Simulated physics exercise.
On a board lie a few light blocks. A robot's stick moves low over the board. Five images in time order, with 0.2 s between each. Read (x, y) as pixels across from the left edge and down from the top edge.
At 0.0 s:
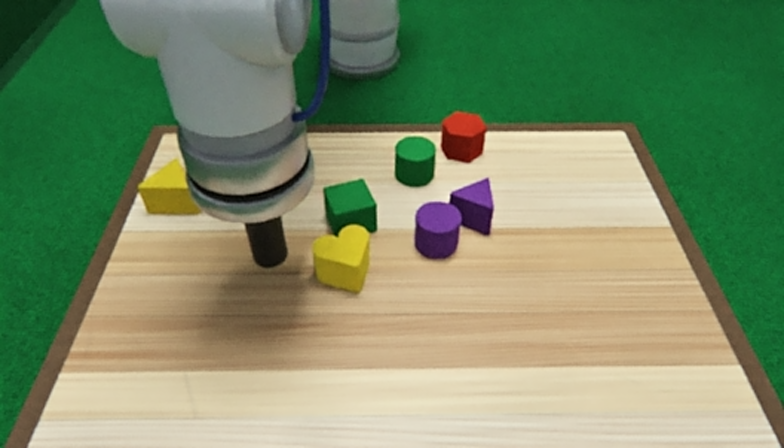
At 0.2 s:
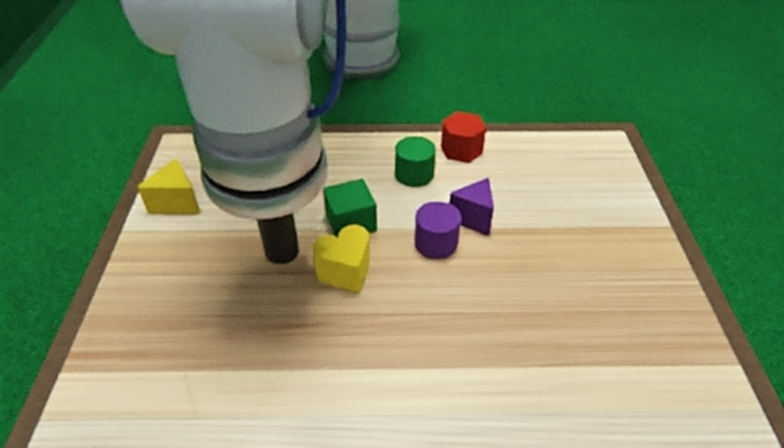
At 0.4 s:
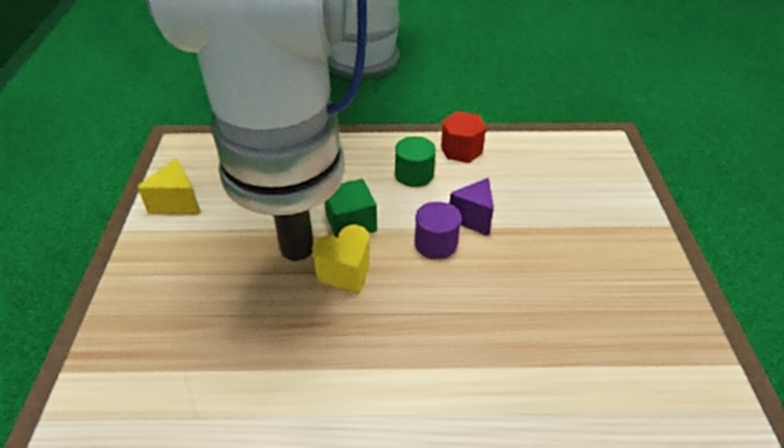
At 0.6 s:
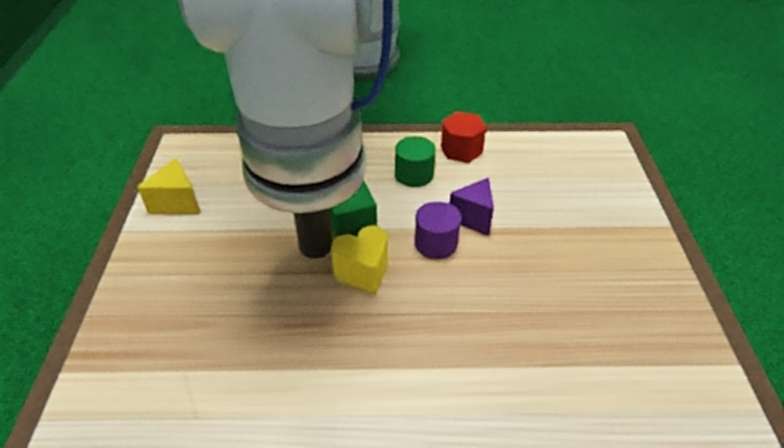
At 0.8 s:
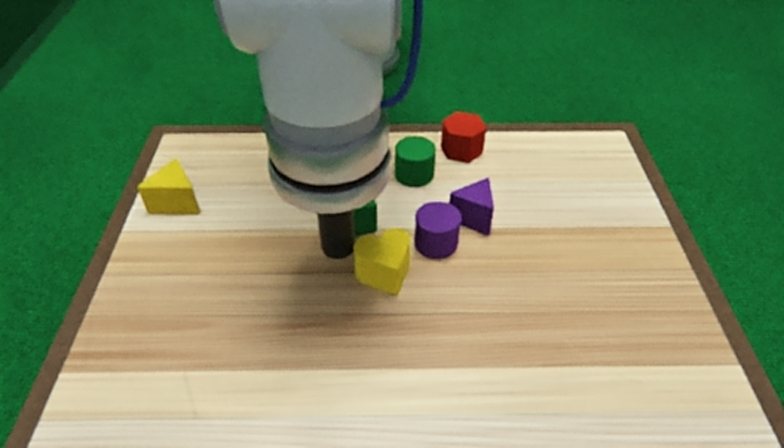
The footage shows a robot arm moving its dark stick rightward, low over a wooden board of coloured blocks, reaching the yellow heart and pushing it to the right while the arm increasingly covers the green square block behind.
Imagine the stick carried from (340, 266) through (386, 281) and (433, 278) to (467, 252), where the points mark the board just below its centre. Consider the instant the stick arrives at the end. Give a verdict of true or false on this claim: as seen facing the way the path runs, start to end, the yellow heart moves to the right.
My answer: True.
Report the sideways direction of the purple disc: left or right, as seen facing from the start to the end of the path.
Left side.
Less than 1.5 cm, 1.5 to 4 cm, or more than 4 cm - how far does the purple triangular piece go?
Shift of under 1.5 cm.
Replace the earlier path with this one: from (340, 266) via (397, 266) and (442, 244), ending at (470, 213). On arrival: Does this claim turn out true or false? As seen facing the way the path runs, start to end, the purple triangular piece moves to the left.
The statement is true.
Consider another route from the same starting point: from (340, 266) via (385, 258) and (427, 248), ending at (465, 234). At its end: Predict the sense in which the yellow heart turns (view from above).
From the top: Clockwise.
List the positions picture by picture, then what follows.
The first picture shows stick tip (271, 255); block tops, green square block (350, 195); yellow heart (344, 245); purple disc (438, 216); purple triangular piece (477, 192).
The second picture shows stick (282, 252); blocks unchanged.
The third picture shows stick (297, 249); blocks unchanged.
The fourth picture shows stick (316, 247); yellow heart (362, 245).
The fifth picture shows stick (338, 247); green square block hidden; yellow heart (385, 246); purple disc (438, 216); purple triangular piece (477, 192).
On the path given first. One third of the way, stick (386, 262); yellow heart (434, 254), turned 25° anticlockwise.
Two thirds of the way, stick (437, 258); yellow heart (476, 252), turned 55° anticlockwise.
At the end, stick (470, 233); green square block in place; yellow heart (496, 247), turned 15° anticlockwise; purple disc (444, 204); purple triangular piece in place.
